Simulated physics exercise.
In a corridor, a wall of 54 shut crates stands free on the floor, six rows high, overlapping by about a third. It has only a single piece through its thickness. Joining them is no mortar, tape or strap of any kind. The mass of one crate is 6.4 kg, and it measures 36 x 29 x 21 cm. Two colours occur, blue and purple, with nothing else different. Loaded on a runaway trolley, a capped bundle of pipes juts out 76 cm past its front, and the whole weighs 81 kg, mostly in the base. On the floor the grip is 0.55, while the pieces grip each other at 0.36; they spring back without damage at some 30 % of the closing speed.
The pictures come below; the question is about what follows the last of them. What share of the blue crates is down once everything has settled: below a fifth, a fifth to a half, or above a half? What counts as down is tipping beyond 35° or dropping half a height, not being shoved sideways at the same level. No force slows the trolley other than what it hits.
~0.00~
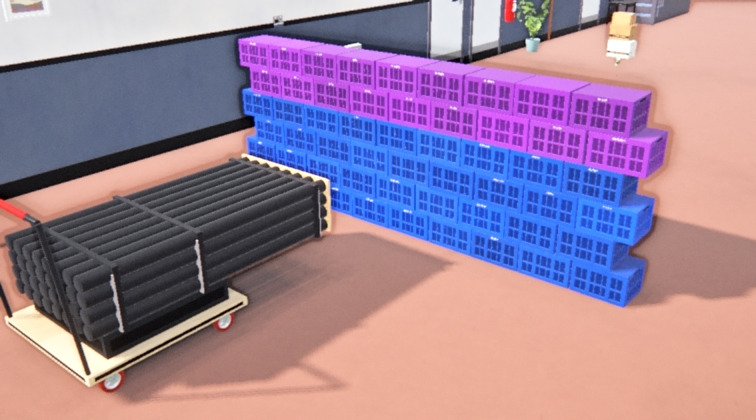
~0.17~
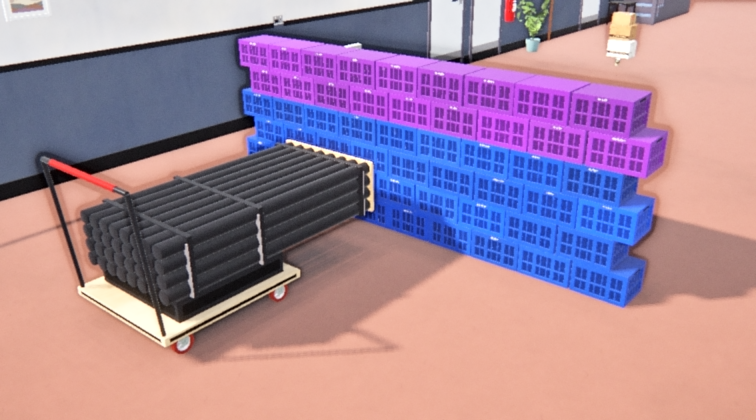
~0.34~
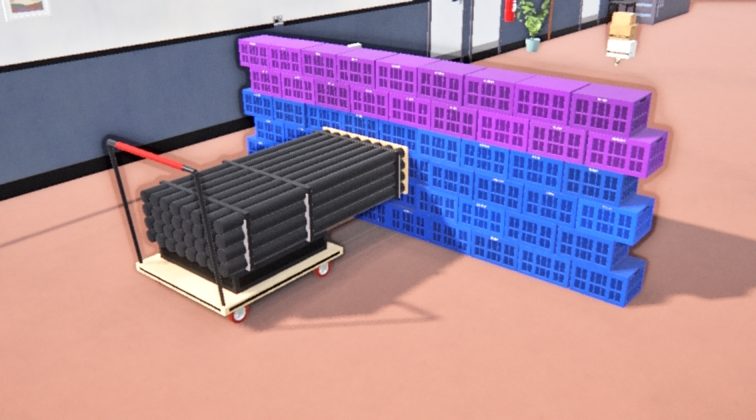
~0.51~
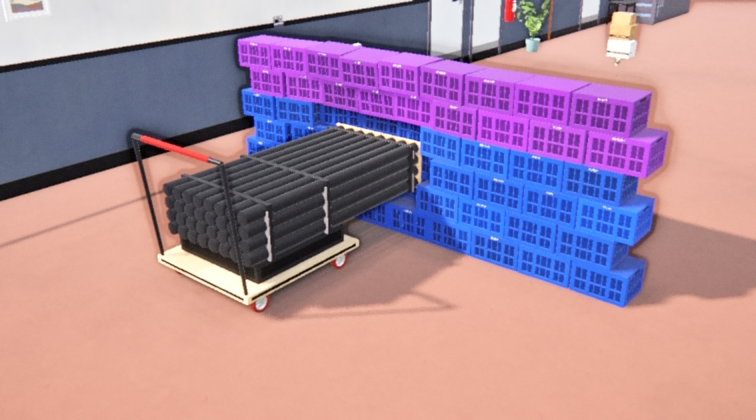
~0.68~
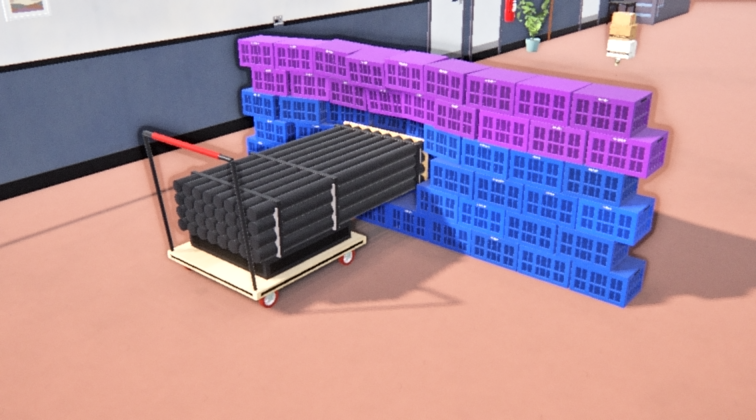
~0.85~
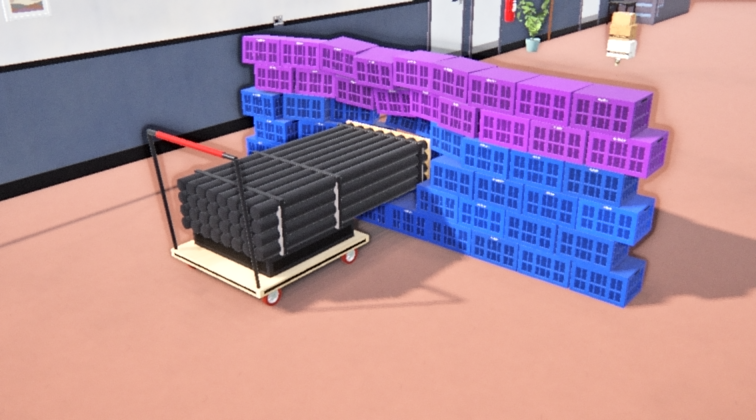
A fifth to a half of them.
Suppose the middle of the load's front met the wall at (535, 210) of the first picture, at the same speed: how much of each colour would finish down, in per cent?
Then blue 30, purple 60 per cent.
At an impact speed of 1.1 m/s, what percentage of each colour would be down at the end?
Blue 0%, purple 0%.
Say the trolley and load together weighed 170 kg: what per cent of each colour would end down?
You'd get blue 30 and purple 60 percent.
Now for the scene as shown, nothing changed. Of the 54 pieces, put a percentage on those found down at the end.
Something close to 45 percent of them.
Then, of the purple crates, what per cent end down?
For purple, it's 70%.
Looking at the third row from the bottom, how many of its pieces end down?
The tally comes to 4.
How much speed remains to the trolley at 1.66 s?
Speed: Near 0.1 m/s.
After 1.02 s, load 31 cm past the wall's line, still rolling; 6 of the 36 blue crates down (8 of 54 in all colours); top blue crate leaning 15°; top purple crate leaning 5°.
After 1.30 s, load 34 cm past the wall's line, still rolling; 11 of the 36 blue crates down (21 of 54 in all colours); top blue crate leaning 42°, 23 cm lower; top purple crate leaning 21°.
After 1.66 s, load 33 cm past the wall's line, still rolling; 12 of the 36 blue crates down (25 of 54 in all colours); top blue crate leaning 62°, 57 cm lower; top purple crate on its side.
After 2.28 s, load 31 cm past the wall's line, stopped; 12 of the 36 blue crates down (25 of 54 in all colours); top blue crate on its side; top purple crate leaning 59°, 85 cm lower.
At rest (3.5 s), load 31 cm past the wall's line, stopped; 12 of the 36 blue crates down (25 of 54 in all colours); top blue crate on its side; top purple crate on its side. That is 33 per cent. As the last picture would show them, middles, top blue crate near (375, 143), top purple crate near (565, 194).
